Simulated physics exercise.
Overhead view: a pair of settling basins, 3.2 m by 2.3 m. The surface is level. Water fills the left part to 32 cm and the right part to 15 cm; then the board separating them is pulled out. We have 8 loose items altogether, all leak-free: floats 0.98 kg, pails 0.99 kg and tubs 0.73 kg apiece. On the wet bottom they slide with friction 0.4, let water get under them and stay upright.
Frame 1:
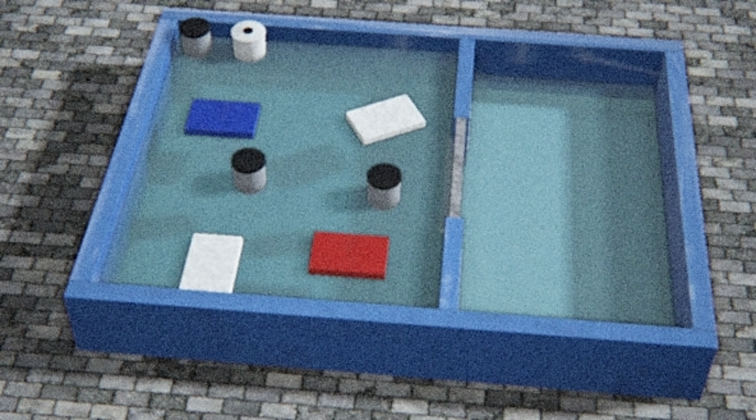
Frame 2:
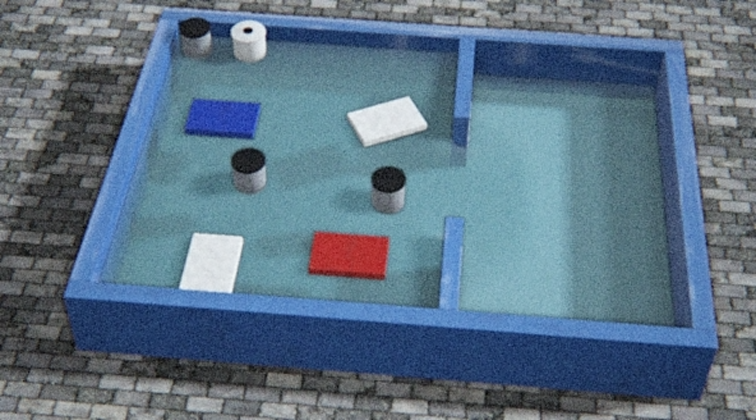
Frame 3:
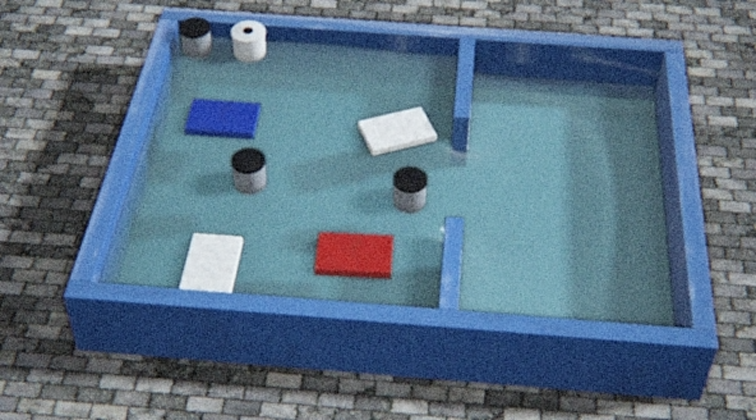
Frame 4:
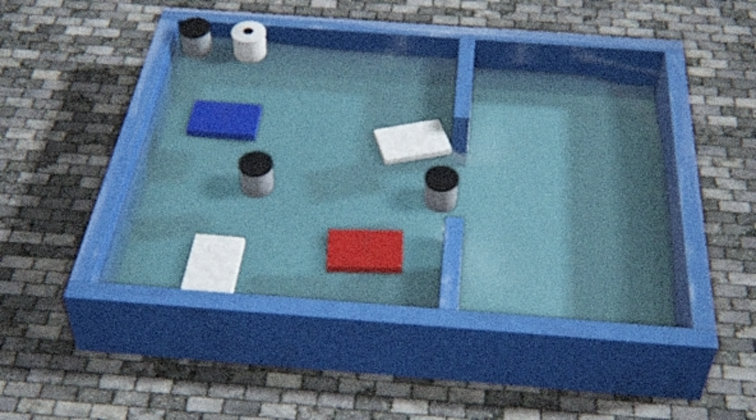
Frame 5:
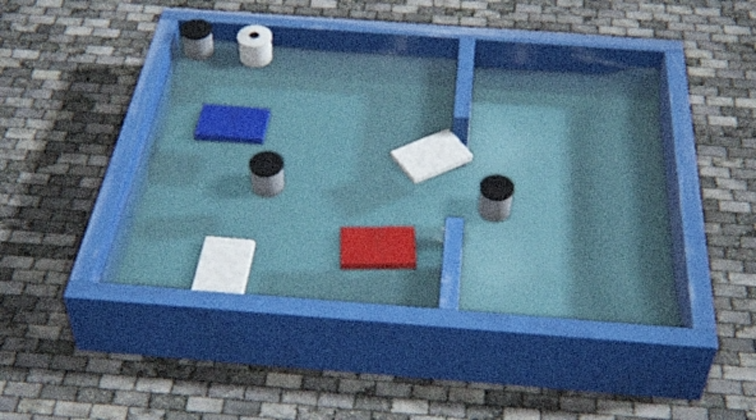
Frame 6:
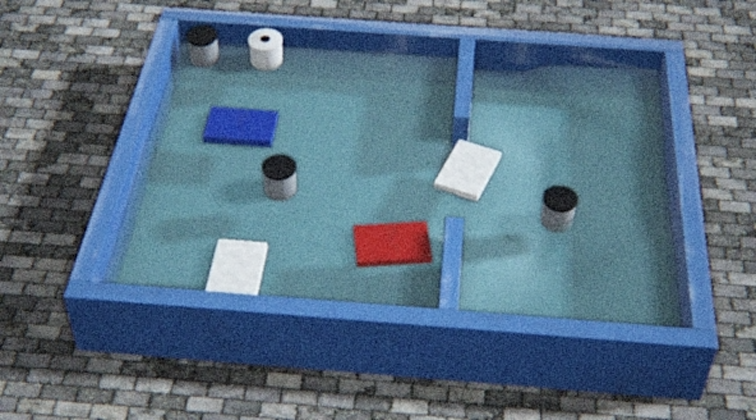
A grey gate in the pool's dividing wall disappeared, then a black-topped tub drifted right through the gap, a white slab followed into the opening, and the red and blue slabs slid slightly right.
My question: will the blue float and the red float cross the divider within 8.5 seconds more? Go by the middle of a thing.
Blue float remains behind; red float remains behind.
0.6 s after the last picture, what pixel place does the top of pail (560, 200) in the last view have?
(610, 206), roughly.
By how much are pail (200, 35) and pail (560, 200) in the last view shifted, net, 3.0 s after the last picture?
5 cm, 60 cm.
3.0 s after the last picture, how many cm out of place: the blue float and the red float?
About 5 cm and 30 cm, respectively.
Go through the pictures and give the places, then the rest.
The blue float at (223, 116) floats; the red float at (349, 253), afloat; 32 cm deep round most things; 0 of 8 have shifted, in the first picture.
The blue float at (223, 116), afloat; the red float at (349, 253), afloat; 32 cm deep round most things; 0 of 8 have shifted, in the second picture.
The blue float at (223, 116), afloat; the red float at (354, 252), afloat, 4 cm from its start; 32 cm deep round most things; 2 of 8 have shifted, in the third picture.
The blue float at (225, 118), afloat; the red float at (365, 248), afloat, 11 cm from its start; about 1820 L in view; 3 of 8 have shifted, in the fourth picture.
The blue float at (233, 122), afloat, 6 cm from its start; the red float at (378, 245), afloat, 19 cm from its start; about 1820 L in view; 6 of 8 have shifted, in the fifth picture.
The blue float at (241, 124) floats, 11 cm from its start; the red float at (392, 242) floats, 28 cm from its start; about 1820 L in view; 7 of 8 have shifted, in the sixth picture.
Then, 0.6 s after the last picture the blue float is near (254, 130), 0.2 m from its start, afloat; the red float is near (409, 223), 0.4 m from its start, afloat; 2 of 8 are over the mark; 8 afloat.
Then, 3.0 s after the last picture the blue float is near (234, 122), 0.1 m from its start, afloat; the red float is near (322, 221), 0.3 m from its start, afloat; 2 of 8 are over the mark; 8 afloat.
Then, 5.5 s after the last picture the blue float is near (241, 115), 0.1 m from its start, afloat; the red float is near (385, 227), 0.3 m from its start, afloat; 2 of 8 are over the mark; 8 afloat.
Then, 8.5 s after the last picture the blue float is near (279, 97), 0.4 m from its start, afloat; the red float is near (334, 182), 0.6 m from its start, afloat; 2 of 8 are over the mark; 8 afloat.
